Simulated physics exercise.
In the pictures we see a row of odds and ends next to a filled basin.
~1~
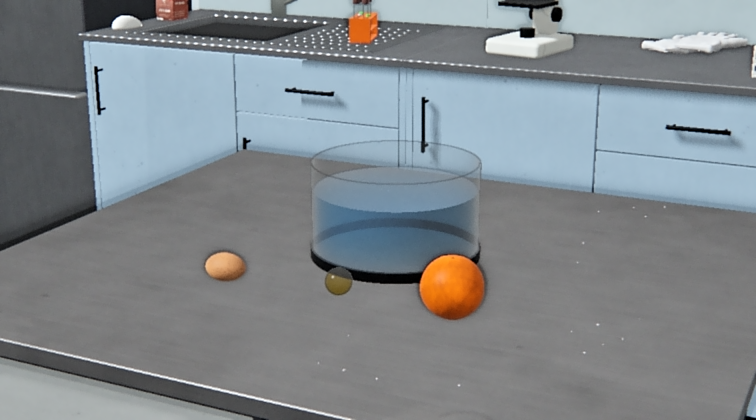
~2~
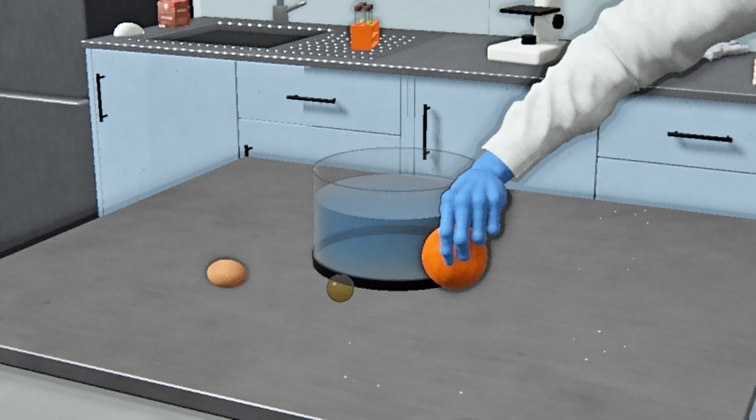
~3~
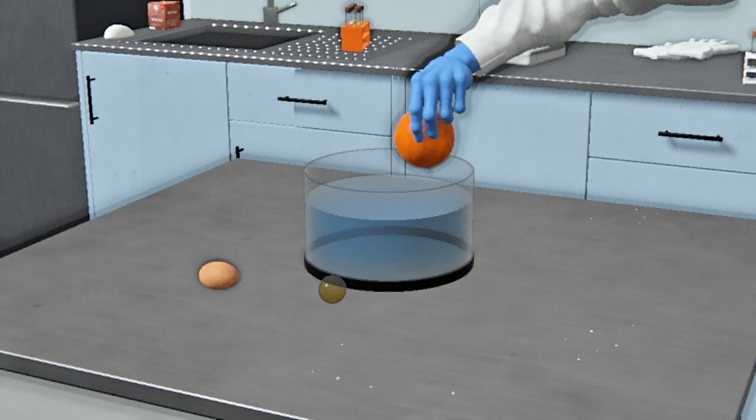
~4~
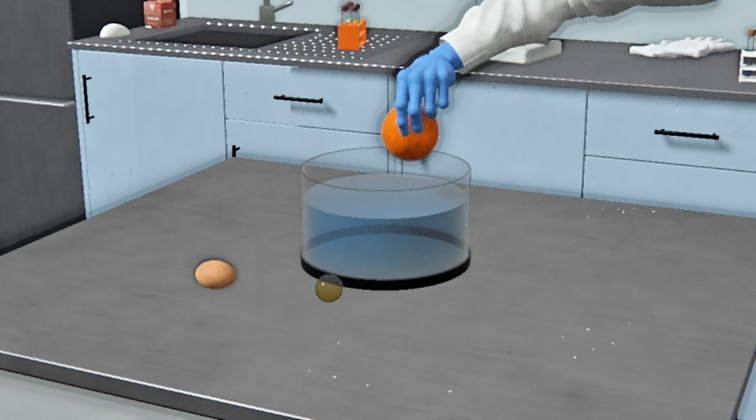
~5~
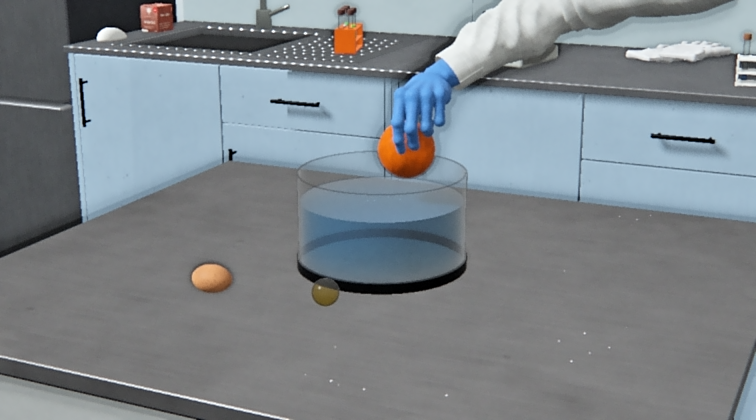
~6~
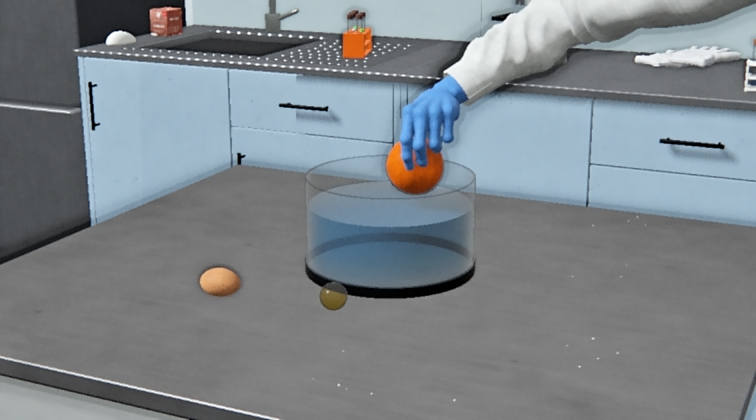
A gloved hand picks up the orange, carries it left and lowers it over the basin.
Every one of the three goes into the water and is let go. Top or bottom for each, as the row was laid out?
Going from the left, the first one heads down, the next one heads down, and the last one keeps afloat.
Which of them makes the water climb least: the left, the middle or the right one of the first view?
I say it's the item in the centre.
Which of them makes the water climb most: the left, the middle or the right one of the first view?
It's the rightmost item.
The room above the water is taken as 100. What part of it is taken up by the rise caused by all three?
It comes to roughly 18 per cent.
Next, the orange rides on the surface.
After that, the glass marble sinks.
Finally, the egg sinks; afloat, orange.
